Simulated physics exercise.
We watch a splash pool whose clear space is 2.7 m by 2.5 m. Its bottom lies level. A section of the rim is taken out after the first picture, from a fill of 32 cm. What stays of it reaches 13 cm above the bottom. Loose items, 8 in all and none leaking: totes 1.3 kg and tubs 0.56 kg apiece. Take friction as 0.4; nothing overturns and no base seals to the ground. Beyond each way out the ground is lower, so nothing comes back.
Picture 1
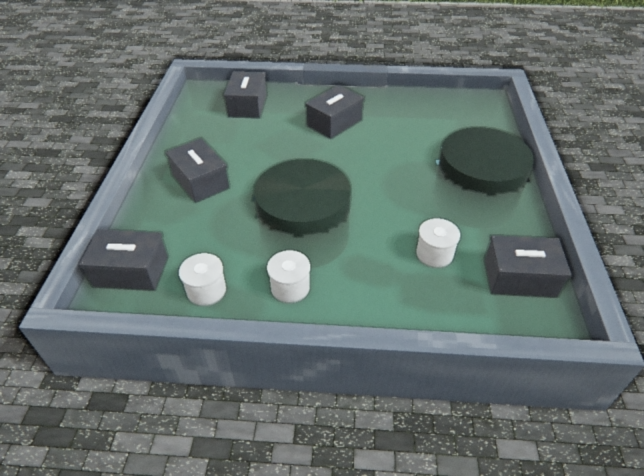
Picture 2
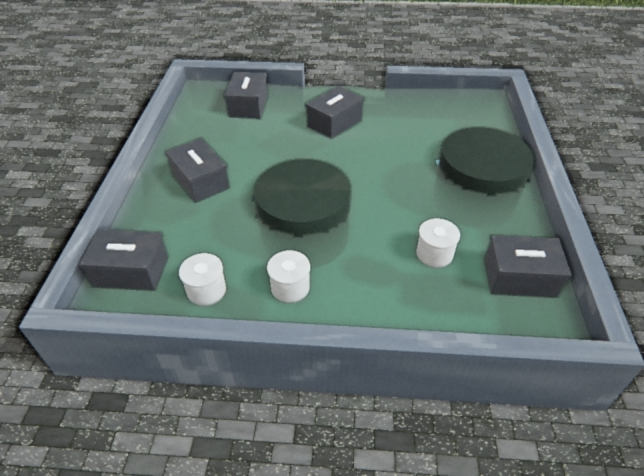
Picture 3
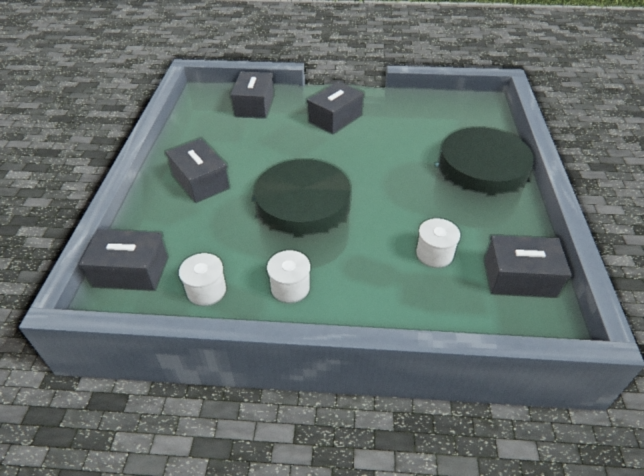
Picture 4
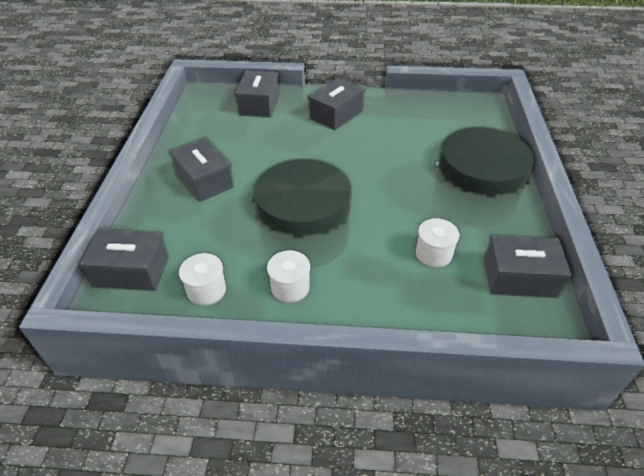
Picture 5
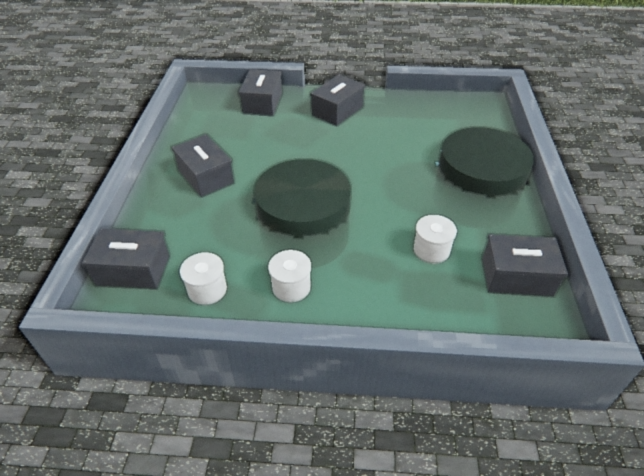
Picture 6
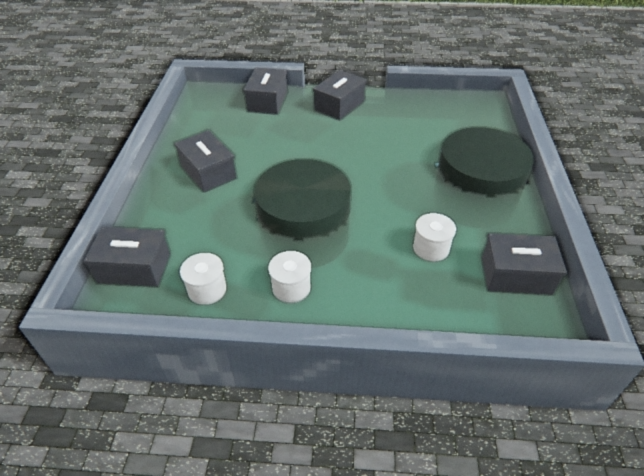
In this clip, dark boxes and white tubs sit in a pool of greenish water around two dark round shapes; a section of the far rim disappears, then the two rear boxes drift slightly toward the gap while others barely shift.
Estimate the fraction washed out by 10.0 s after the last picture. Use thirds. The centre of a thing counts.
Share: Less than a third.
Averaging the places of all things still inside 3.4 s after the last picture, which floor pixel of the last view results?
Around (297, 276).
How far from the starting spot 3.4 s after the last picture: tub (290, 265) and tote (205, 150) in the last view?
In turn: 5 cm, 30 cm.
Then, 0.8 s after the last picture 0 of 8 are out; 8 afloat.
Then, 3.4 s after the last picture 2 of 8 are out; 6 afloat.
Then, 6.0 s after the last picture 2 of 8 are out; 6 afloat.
Then, 10.0 s after the last picture 2 of 8 are out; 6 afloat.
